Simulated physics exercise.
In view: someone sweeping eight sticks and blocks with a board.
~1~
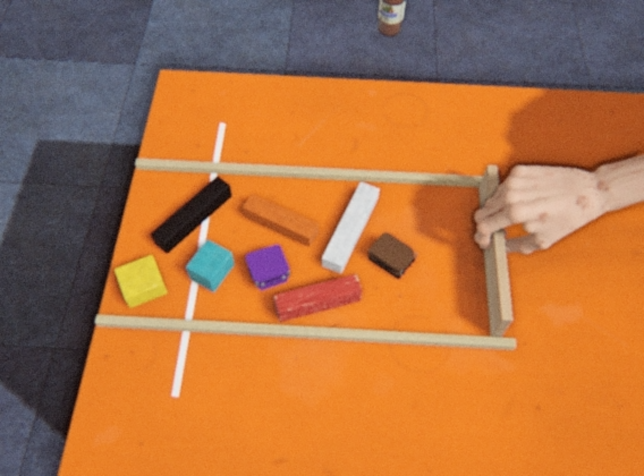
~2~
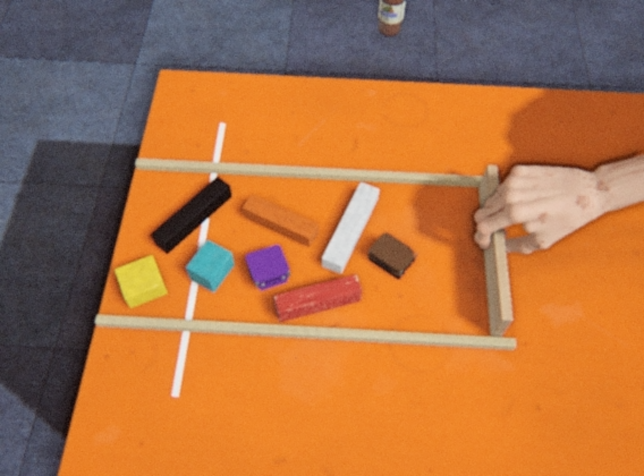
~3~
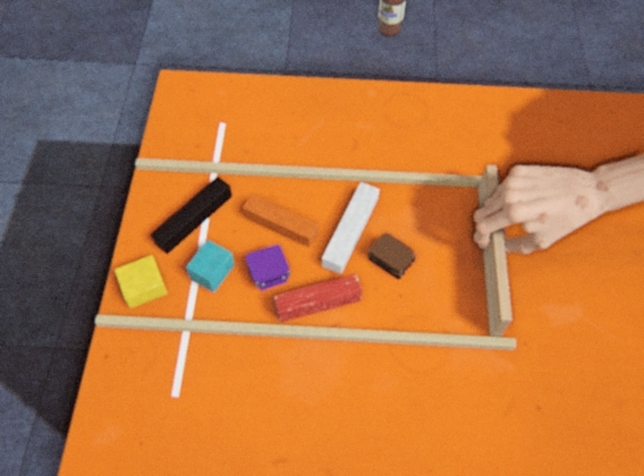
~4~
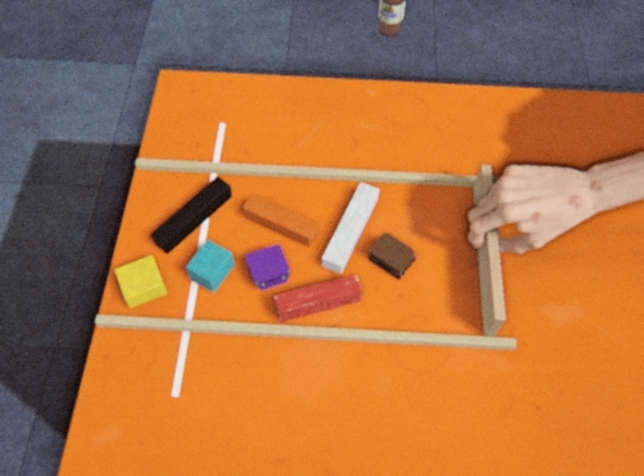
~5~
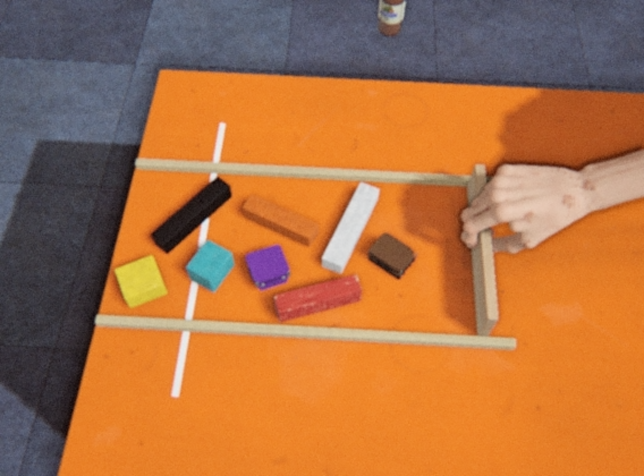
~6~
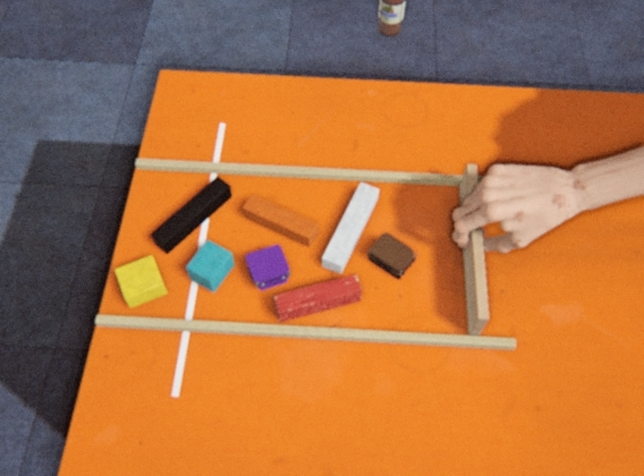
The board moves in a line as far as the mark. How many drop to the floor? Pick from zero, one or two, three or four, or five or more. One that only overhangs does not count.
The number that fall off is one or two.
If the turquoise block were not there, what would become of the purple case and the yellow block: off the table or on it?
The purple case is kept; the yellow block drops off.
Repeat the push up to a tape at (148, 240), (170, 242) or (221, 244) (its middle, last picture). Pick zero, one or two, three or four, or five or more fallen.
The falls would be at least five; three or four; none.
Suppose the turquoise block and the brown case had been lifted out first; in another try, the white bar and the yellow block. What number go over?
First 0, then 0.
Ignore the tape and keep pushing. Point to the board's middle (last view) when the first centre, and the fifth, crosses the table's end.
At (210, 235) for the first, at (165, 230) for the fifth.
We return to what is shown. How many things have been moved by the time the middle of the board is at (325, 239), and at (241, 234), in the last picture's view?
By then 6, and 8.
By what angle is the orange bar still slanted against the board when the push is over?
Some 20 degrees.
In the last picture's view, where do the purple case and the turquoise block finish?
First (141, 266), then (118, 247).
Soon after, none off yet; yellow block at rest near (141, 281); black stick at rest near (193, 215); turquoise block at rest near (211, 266).
In the end, the number that fall off is one or two; gone, yellow block.
